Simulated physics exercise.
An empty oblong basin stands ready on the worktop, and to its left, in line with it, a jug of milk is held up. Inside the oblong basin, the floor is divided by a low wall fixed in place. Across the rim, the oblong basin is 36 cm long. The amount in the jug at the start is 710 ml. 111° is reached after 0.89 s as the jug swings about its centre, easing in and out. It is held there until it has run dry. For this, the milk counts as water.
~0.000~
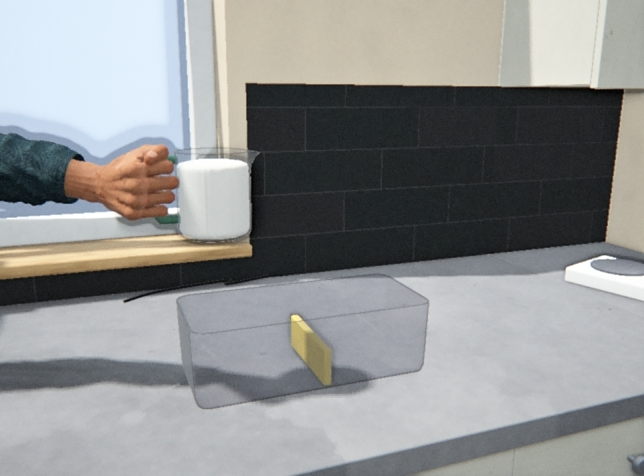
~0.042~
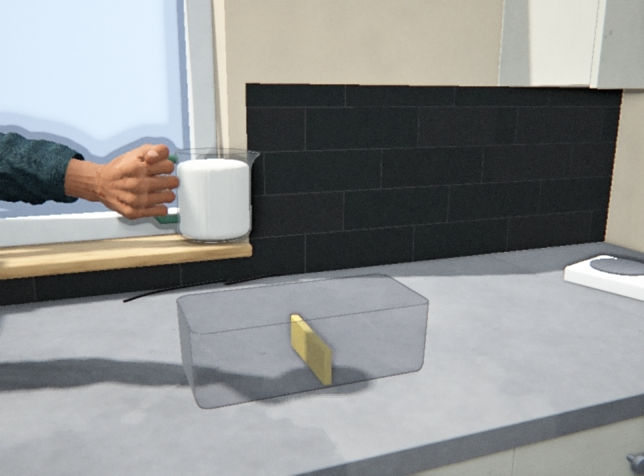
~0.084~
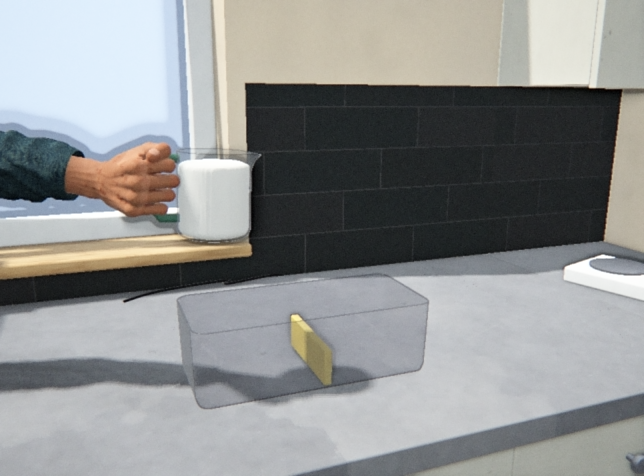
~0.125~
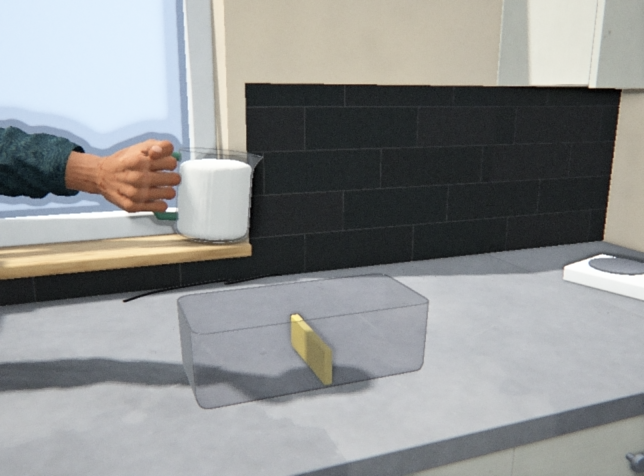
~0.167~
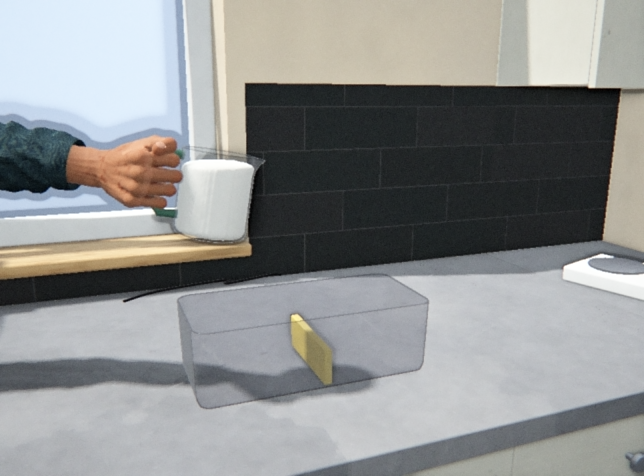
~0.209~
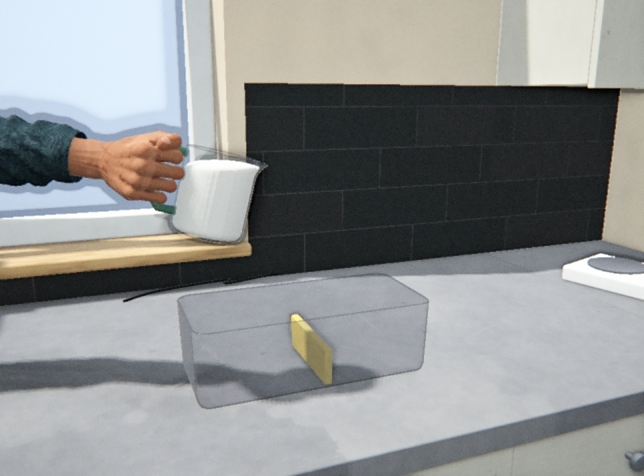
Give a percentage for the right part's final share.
My figure is 44 %.
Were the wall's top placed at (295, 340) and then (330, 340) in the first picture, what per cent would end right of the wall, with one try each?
One try each: Around 80 percent and then around 10 percent.
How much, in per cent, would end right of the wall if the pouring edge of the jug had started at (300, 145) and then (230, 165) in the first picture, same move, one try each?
Respectively 95 and 5 %.
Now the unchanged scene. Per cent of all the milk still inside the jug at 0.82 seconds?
I reckon near 20 per cent still sits there.
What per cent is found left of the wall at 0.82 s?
Some 20 per cent.
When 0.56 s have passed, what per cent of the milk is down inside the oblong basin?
Around 4 percent.
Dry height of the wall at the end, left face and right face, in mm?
Left: Roughly 42 mm; right: Roughly 42 mm.
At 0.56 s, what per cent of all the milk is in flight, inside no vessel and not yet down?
I'd put it at about 22 percent.
Then, 0.56 s in, the tilt is 78° and 74 per cent is still to pour, 0 is left of the wall and 4 right of it.
Then, 0.82 s in, the tilt is 109° and 19 per cent is still to pour, 20 is left of the wall and 37 right of it.
Then, 1.10 s in, the tilt is 111° and 1 per cent is still to pour, 50 is left of the wall and 44 right of it.
Then, 1.39 s in, the tilt is 111° and 0 per cent is still to pour, 54 is left of the wall and 44 right of it.
Finally, 54 per cent lies left of the wall, 44 right of it and 2 outside.
